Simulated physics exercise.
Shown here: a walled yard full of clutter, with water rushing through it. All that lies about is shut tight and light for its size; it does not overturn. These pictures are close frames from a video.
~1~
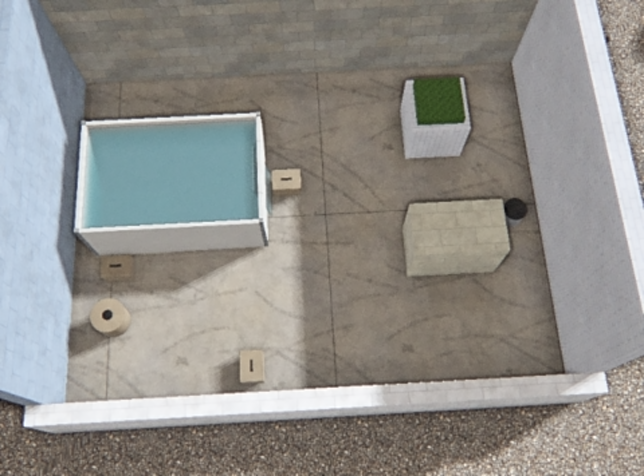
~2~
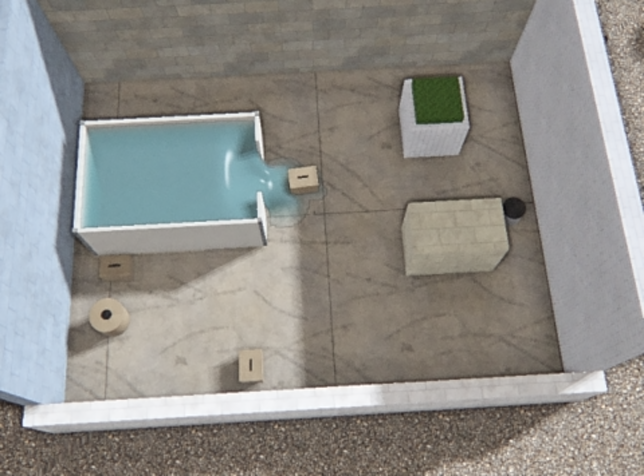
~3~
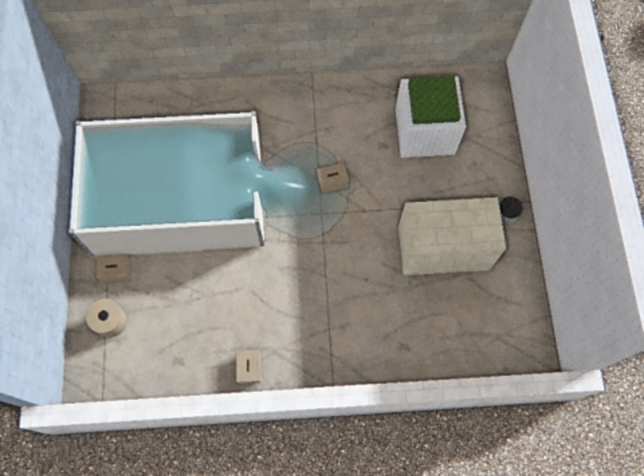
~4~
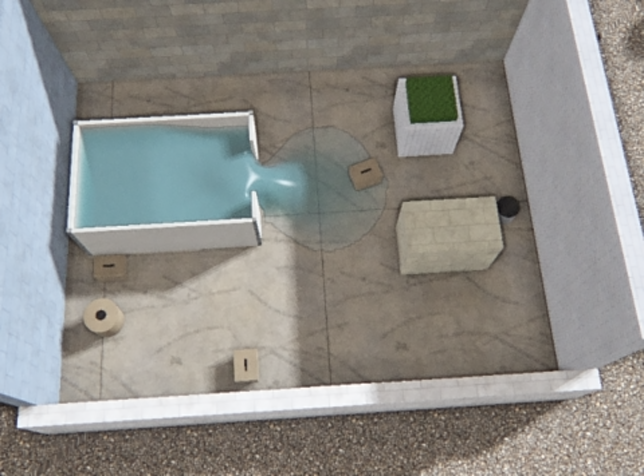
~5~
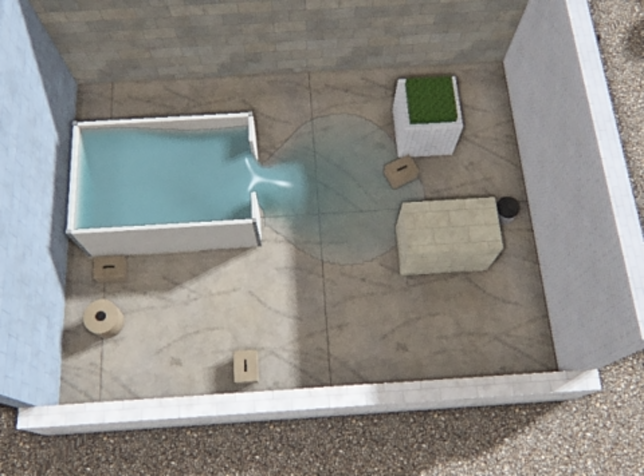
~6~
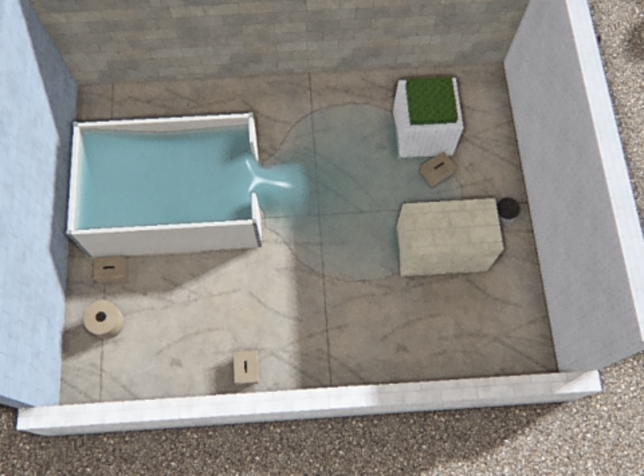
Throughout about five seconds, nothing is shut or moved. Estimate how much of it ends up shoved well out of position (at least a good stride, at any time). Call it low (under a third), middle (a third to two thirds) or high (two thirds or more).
Middle.
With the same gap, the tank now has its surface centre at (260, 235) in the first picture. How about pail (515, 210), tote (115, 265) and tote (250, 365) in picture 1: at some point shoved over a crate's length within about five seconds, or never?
Result per object - went far, stayed close, went far.
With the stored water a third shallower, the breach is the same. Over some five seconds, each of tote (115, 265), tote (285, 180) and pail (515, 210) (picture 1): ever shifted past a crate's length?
Going through them, I'd say never got there, then got there, then got there.
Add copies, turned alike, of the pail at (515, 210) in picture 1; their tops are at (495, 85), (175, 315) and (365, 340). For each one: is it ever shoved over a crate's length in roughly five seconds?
The answers, in order, are displaced a stride, remains nearby and displaced a stride.
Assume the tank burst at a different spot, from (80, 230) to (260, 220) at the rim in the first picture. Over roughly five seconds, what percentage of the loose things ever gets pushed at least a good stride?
My estimate is some 80 per cent of them.
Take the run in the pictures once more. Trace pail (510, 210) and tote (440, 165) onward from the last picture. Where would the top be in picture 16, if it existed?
I'd say around (504, 271) for the first and around (525, 165) for the second.
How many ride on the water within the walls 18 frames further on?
You get 1.
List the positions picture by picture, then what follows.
A tote at (286, 179), on the bottom; a tub at (107, 315) rests on the ground; 0 of 5 have shifted, in the first picture.
A tote at (303, 177) rests on the ground, close to its start; a tub at (106, 315) rests on the ground; 1 of 5 have shifted, in the second picture.
A tote at (333, 175), on the bottom, a stride from its start; a tub at (103, 316), on the bottom; 1 of 5 have shifted, in the third picture.
A tote at (366, 171), on the bottom, a stride from its start; a tub at (101, 315), on the bottom; 1 of 5 have shifted, in the fourth picture.
A tote at (402, 168), on the bottom, far from its start; a tub at (101, 316) rests on the ground; 1 of 5 have shifted, in the fifth picture.
A tote at (439, 166) rests on the ground, far from its start; a tub at (101, 317), on the bottom; 1 of 5 have shifted, in the sixth picture.
A moment on, 1 of 5 are well off their spots; 0 afloat.
Next, 2 of 5 are well off their spots; 1 afloat.
Later, 2 of 5 are well off their spots; 1 afloat.
In the end, 3 of 5 are well off their spots, and 3 have been at some point; 2 afloat.
